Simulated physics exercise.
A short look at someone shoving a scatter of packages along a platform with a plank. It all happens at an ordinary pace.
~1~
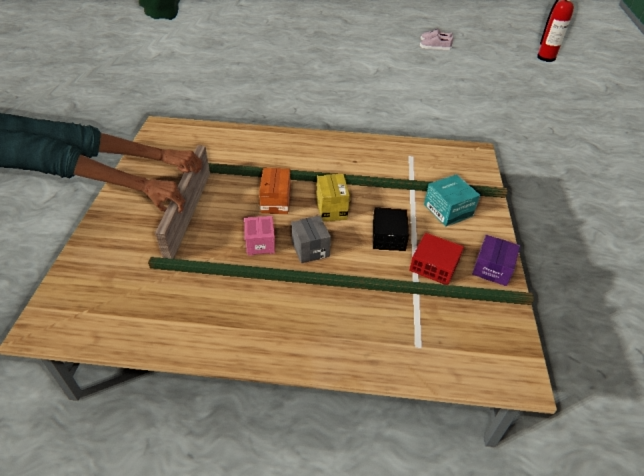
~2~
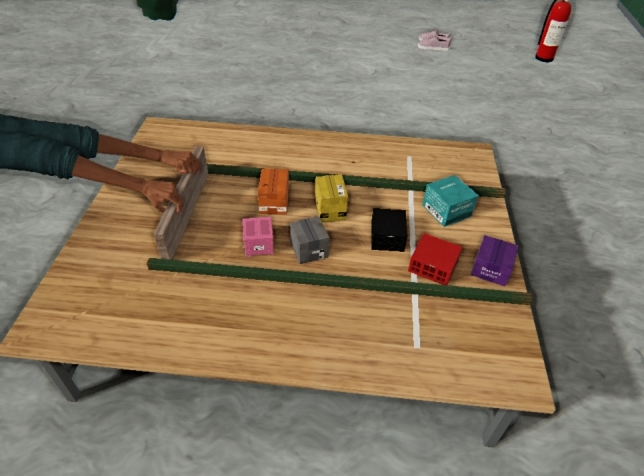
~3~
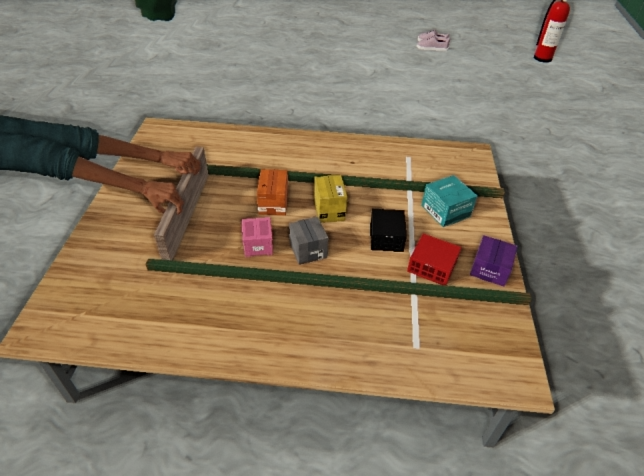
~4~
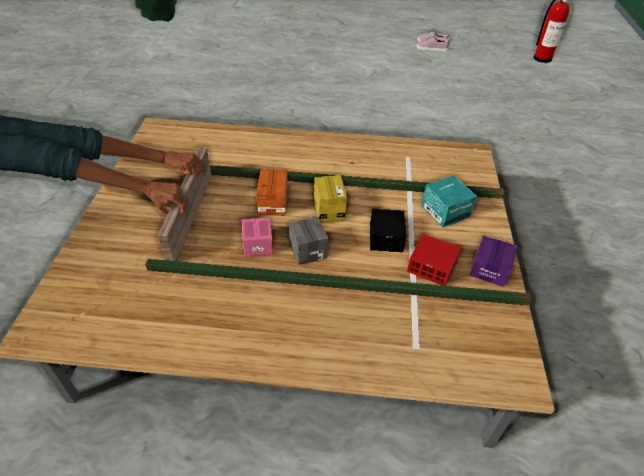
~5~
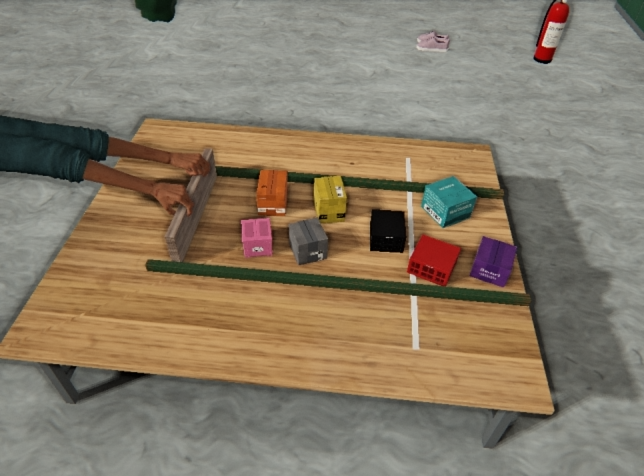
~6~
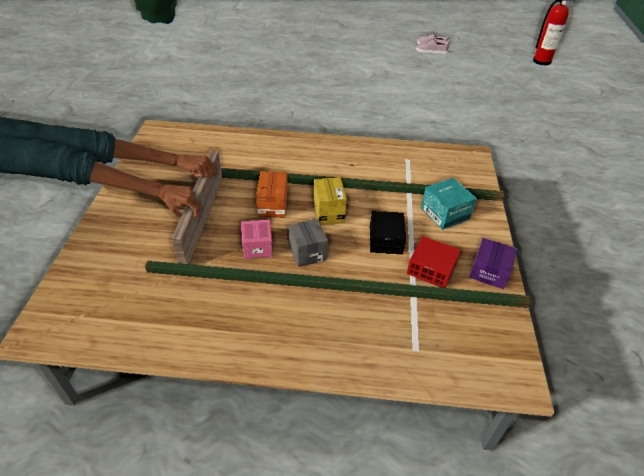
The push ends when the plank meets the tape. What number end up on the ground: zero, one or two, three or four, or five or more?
Here the number that fall off is one or two.
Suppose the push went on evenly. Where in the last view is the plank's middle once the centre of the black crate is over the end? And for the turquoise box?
Its middle is around (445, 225) and around (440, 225).
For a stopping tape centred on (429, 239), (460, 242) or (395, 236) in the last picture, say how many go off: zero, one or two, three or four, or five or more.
The falls would be either one or two; three to four; zero.
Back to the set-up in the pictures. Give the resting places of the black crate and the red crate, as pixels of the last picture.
First (481, 241), then (495, 275).
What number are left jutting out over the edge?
The number is 0.
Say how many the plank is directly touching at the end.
In contact: 2.
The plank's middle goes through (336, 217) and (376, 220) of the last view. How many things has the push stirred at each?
At the one place 6, at the other 8.
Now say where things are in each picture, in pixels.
In the first frame, purple box (496, 260); turquoise box (451, 200); red crate (436, 259); plank (186, 200); tape (414, 234).
In the second frame, turquoise box (450, 201); plank (184, 201).
In the third frame, red crate (434, 259); pink tote (258, 237).
In the fourth frame, purple box (493, 261); yellow parcel (330, 199).
In the fifth frame, turquoise box (448, 202); black crate (387, 231).
In the sixth frame, purple box (493, 263); turquoise box (448, 203); red crate (434, 262); plank (200, 205); tape (411, 237).
Soon after, none off yet; purple box at rest near (493, 263); turquoise box at rest near (448, 203); red crate at rest near (434, 262).
After that, none off yet; purple box displaced a little near (504, 267); turquoise box moving near (450, 203); red crate displaced about its own width near (461, 268).
In the end, the number that fall off is one or two; gone, purple box.
